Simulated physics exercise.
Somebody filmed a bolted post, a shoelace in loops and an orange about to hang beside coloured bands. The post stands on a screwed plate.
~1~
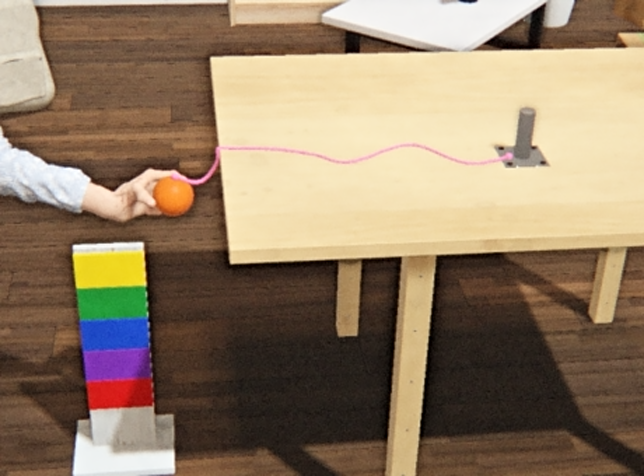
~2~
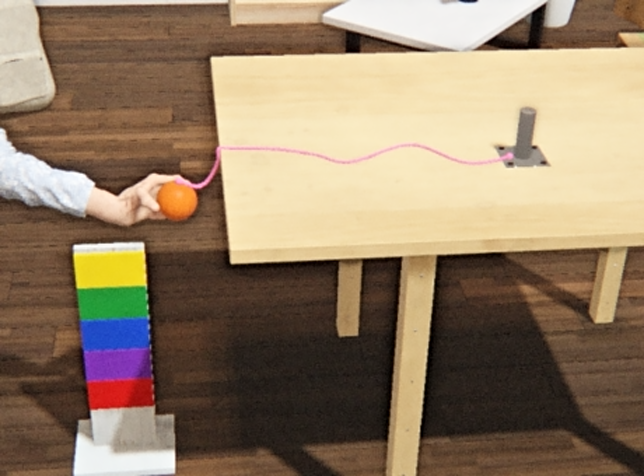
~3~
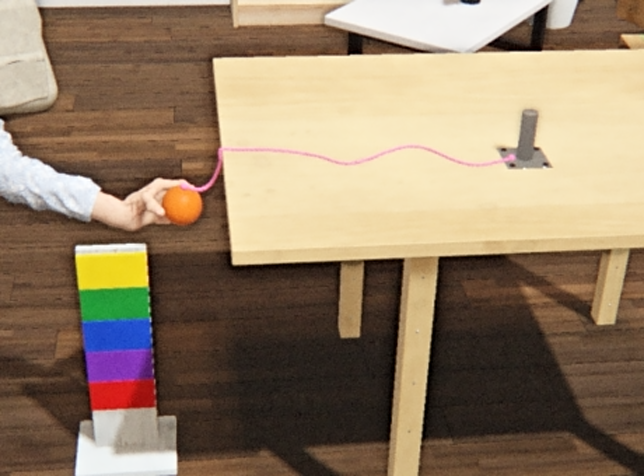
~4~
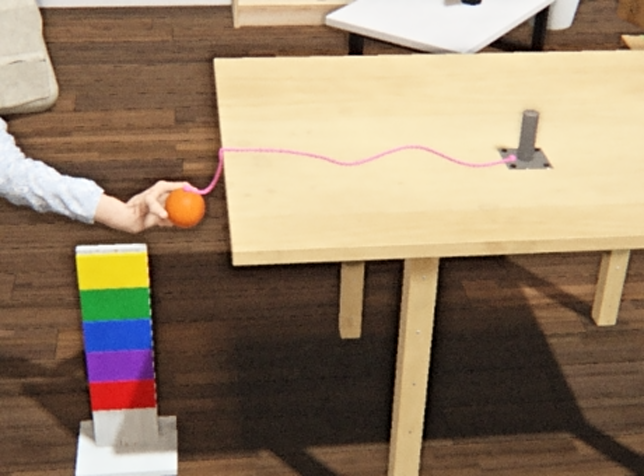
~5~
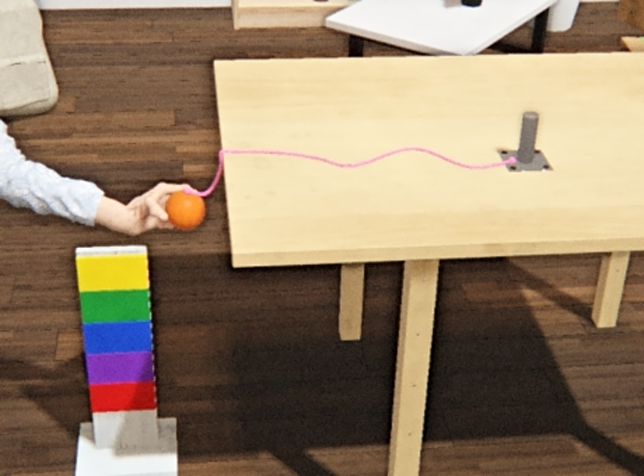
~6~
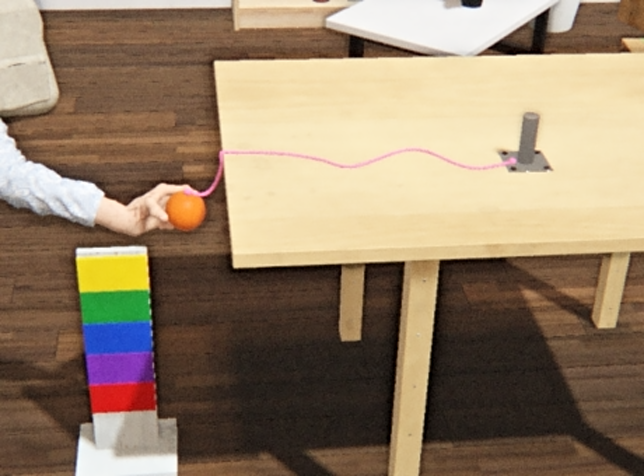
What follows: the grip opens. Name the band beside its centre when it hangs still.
Its centre hangs level with the yellow band.
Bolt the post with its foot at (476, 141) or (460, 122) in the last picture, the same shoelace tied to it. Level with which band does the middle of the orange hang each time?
It would be green; green.
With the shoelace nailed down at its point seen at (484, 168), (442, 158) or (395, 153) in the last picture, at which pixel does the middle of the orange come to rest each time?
The places are (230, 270), (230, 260) and (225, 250).
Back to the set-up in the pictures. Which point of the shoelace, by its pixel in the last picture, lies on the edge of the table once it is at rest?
Near (257, 153).
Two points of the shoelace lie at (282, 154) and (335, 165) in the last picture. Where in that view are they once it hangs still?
About (246, 161), and the other about (304, 161).
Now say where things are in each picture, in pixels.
In the first frame, orange (173, 196); yellow (110, 271); green (112, 304); blue (115, 335); purple (118, 366); red (120, 395).
In the second frame, orange (177, 201); shoelace through (480, 163) (419, 146) (362, 159) (298, 152) (228, 149).
In the third frame, orange (182, 205).
In the fourth frame, orange (185, 207); shoelace through (483, 166) (422, 148) (364, 161) (301, 154) (231, 150).
In the fifth frame, orange (185, 210).
In the sixth frame, orange (185, 210); shoelace through (483, 168) (422, 151) (365, 164) (301, 156) (231, 153).
Soon after, orange near (210, 257); level with yellow.
Then, orange near (236, 275); level with yellow.
Further on, orange near (240, 274); level with yellow.
At rest, orange near (232, 274); level with yellow. Its middle rests at the yellow band.
